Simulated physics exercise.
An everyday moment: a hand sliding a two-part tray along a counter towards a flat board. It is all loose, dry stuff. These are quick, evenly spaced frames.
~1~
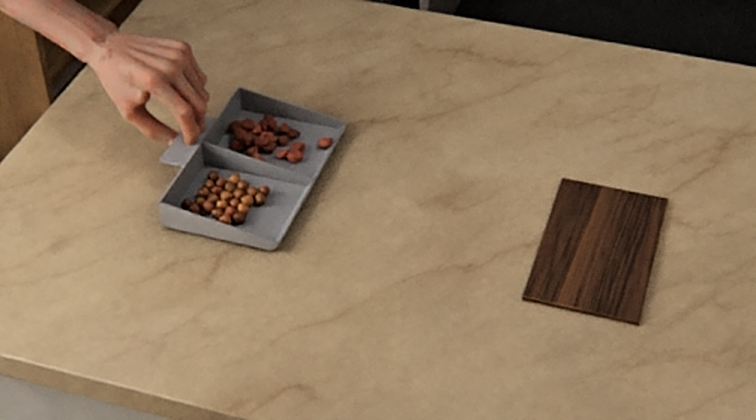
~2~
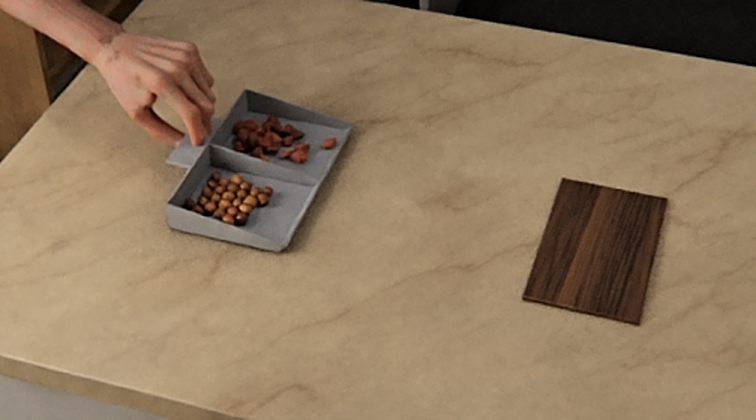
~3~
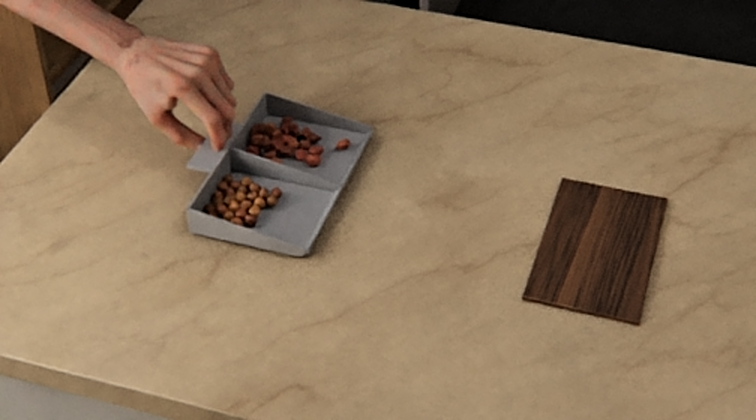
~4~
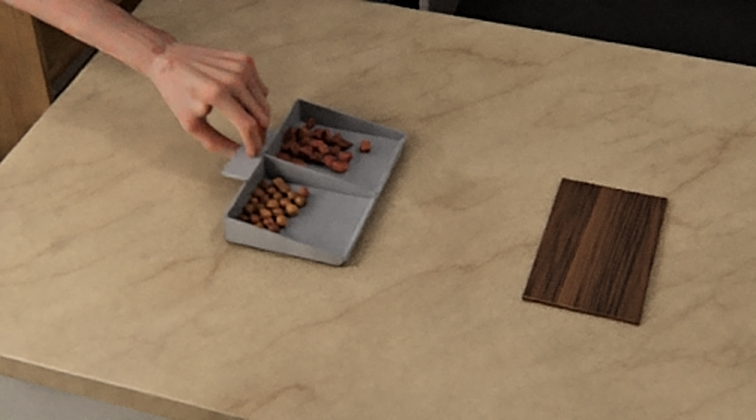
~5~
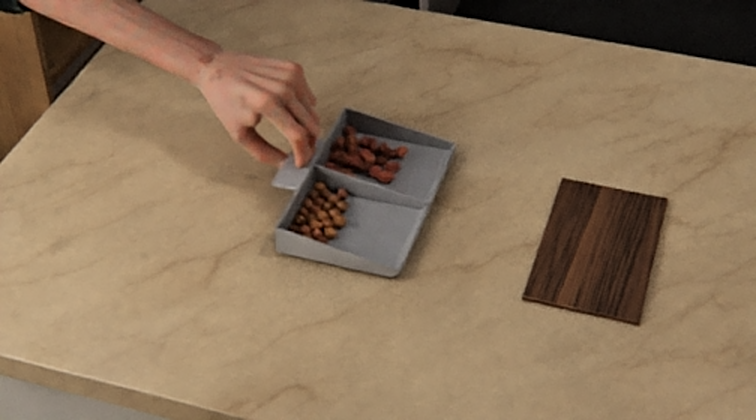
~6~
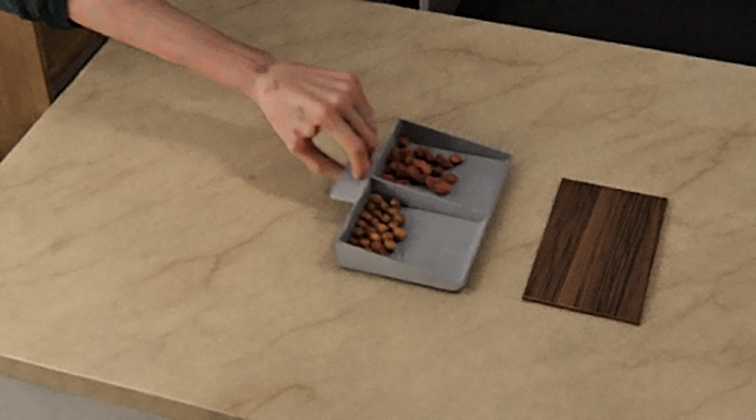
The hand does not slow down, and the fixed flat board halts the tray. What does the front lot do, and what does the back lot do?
Here the front lot throws some past the low edge, and the back lot throws some past the low edge.
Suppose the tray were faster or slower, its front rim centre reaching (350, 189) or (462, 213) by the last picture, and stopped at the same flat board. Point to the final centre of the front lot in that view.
Around (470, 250) in the first try, (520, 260) in the second.
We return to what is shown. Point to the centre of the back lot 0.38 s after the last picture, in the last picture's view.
Roughly at (545, 194).
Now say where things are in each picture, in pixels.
The first picture shows front rim (314, 182), at rest; flat board (590, 276); front lot (226, 197), some hazelnuts; back lot (262, 136), some bits of crushed brick.
The second picture shows front rim (321, 183), hardly any of the way covered; back lot (267, 137).
The third picture shows front rim (342, 188), about a tenth of the way covered; front lot (240, 199).
The fourth picture shows front rim (378, 195), roughly a quarter of the way covered; back lot (306, 142).
The fifth picture shows front rim (429, 206), roughly half of the way covered; front lot (323, 217).
The sixth picture shows front rim (489, 218), the larger part of the way covered; flat board (590, 276); front lot (382, 230); back lot (409, 162).
Then, 0.03 s later than the last frame, tray still sliding, front rim near (517, 224); front lot all inside; back lot all inside.
Then, 0.17 s later than the last frame, tray stopped at the flat board; front lot roughly a third out of the tray; back lot roughly a quarter out of the tray.
Then, 0.38 s later than the last frame, tray stopped at the flat board; front lot roughly half out of the tray; back lot roughly a third out of the tray.
When it is over, tray stopped at the flat board; front lot roughly half out of the tray; back lot roughly a third out of the tray.
